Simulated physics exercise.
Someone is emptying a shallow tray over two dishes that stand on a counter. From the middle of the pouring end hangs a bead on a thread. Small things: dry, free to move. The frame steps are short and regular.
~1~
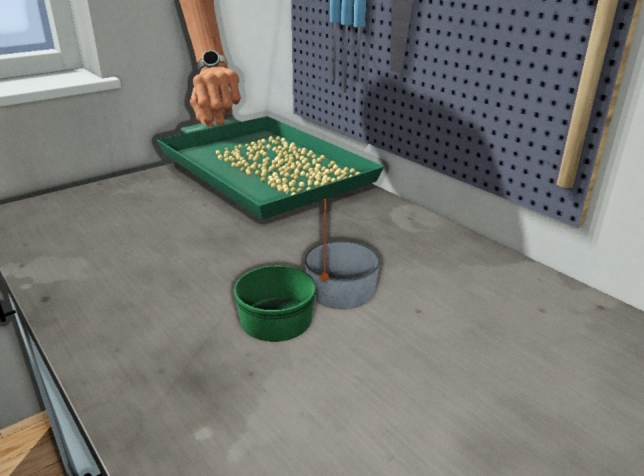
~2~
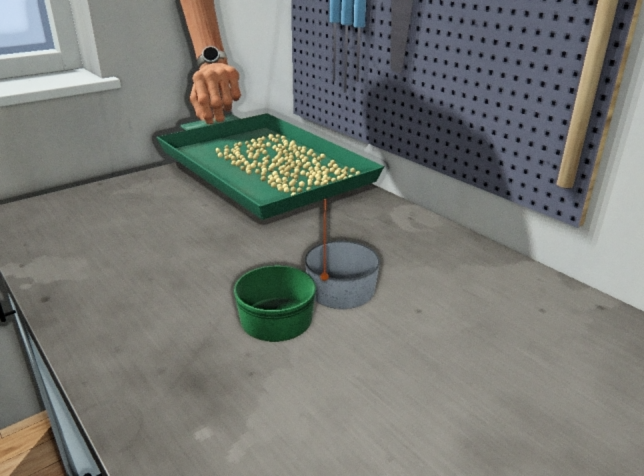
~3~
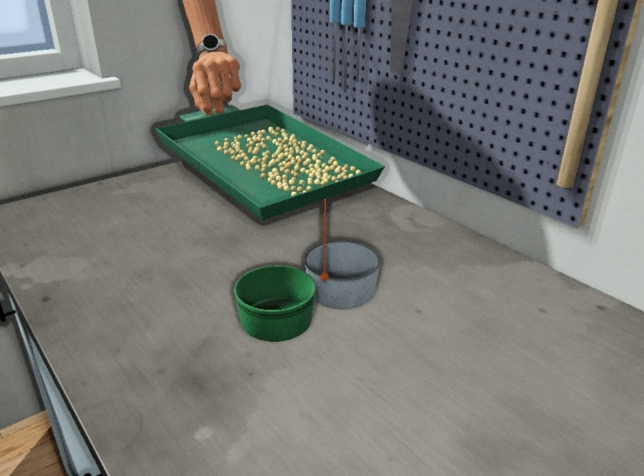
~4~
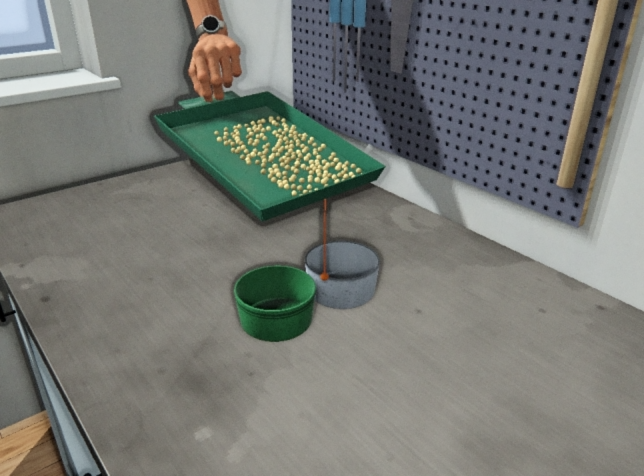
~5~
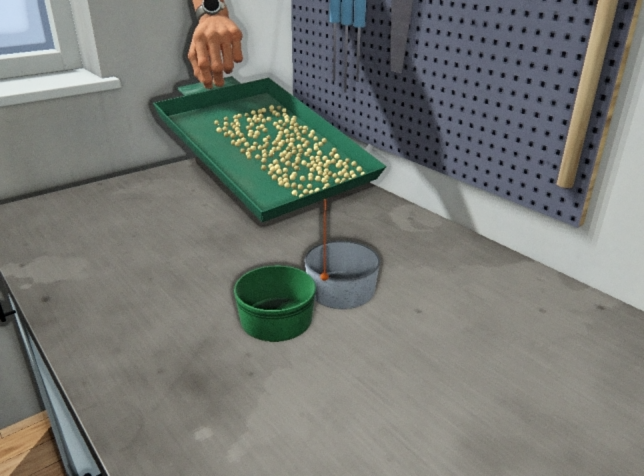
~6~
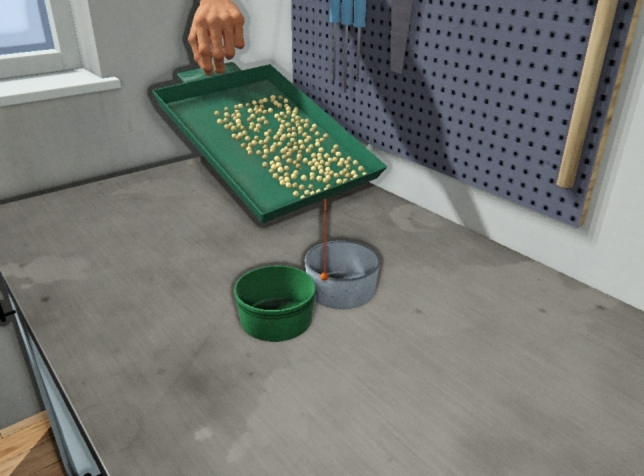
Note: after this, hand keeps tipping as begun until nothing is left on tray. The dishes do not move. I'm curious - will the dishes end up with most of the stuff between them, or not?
No, turns out most of it gets away in the end.
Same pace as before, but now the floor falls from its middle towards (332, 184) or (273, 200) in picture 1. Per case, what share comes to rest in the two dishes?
In order, some 10 % and some 30 %.
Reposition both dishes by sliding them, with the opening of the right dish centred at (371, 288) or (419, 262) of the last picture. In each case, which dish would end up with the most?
It comes out as the one to the left in the first try and the one to the left in the second.
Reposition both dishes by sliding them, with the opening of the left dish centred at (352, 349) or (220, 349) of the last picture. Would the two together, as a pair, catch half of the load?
Try 1: Not up to half; try 2: In excess of half.
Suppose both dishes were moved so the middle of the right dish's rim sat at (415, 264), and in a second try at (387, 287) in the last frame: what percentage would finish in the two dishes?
First placement: 40 per cent; second placement: 80 per cent.
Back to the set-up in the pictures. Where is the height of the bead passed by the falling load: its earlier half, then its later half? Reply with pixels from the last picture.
About (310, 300) to begin with, then about (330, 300).
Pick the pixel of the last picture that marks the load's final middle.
Near (328, 367).
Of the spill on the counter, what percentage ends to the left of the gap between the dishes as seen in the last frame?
Estimate: Near 40 per cent.
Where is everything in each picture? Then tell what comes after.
In the first picture, corners of the pouring end near (262, 202) and (377, 166), level; middle of the load near (287, 166), soya beans; left dish near (299, 320); right dish near (366, 288); bead on its thread near (324, 277).
In the second picture, corners of the pouring end near (262, 202) and (377, 166), level; middle of the load near (287, 164).
In the third picture, corners of the pouring end near (262, 203) and (378, 166), tipped barely, lowest at the left corner; middle of the load near (287, 160).
In the fourth picture, corners of the pouring end near (263, 205) and (379, 165), tipped a little, lowest at the left corner; middle of the load near (288, 155).
In the fifth picture, corners of the pouring end near (263, 207) and (379, 165), tipped a little, lowest at the left corner; middle of the load near (288, 149).
In the sixth picture, corners of the pouring end near (264, 209) and (380, 165), tipped clearly, lowest at the left corner; middle of the load near (290, 145); left dish near (299, 320); right dish near (366, 288).
Shortly afterwards, tray tipped steeply; all but a few on the tray; a little in the air.
Next, tray tipped past a quarter turn; near half on the tray; a little outside both; near a third in the air.
Some moments later, tray tipped past a quarter turn; only a few in the left dish; all but a few outside both.
In the end, tray tipped past a quarter turn; only a few in the left dish; none at all in the right dish; all but a few outside both.
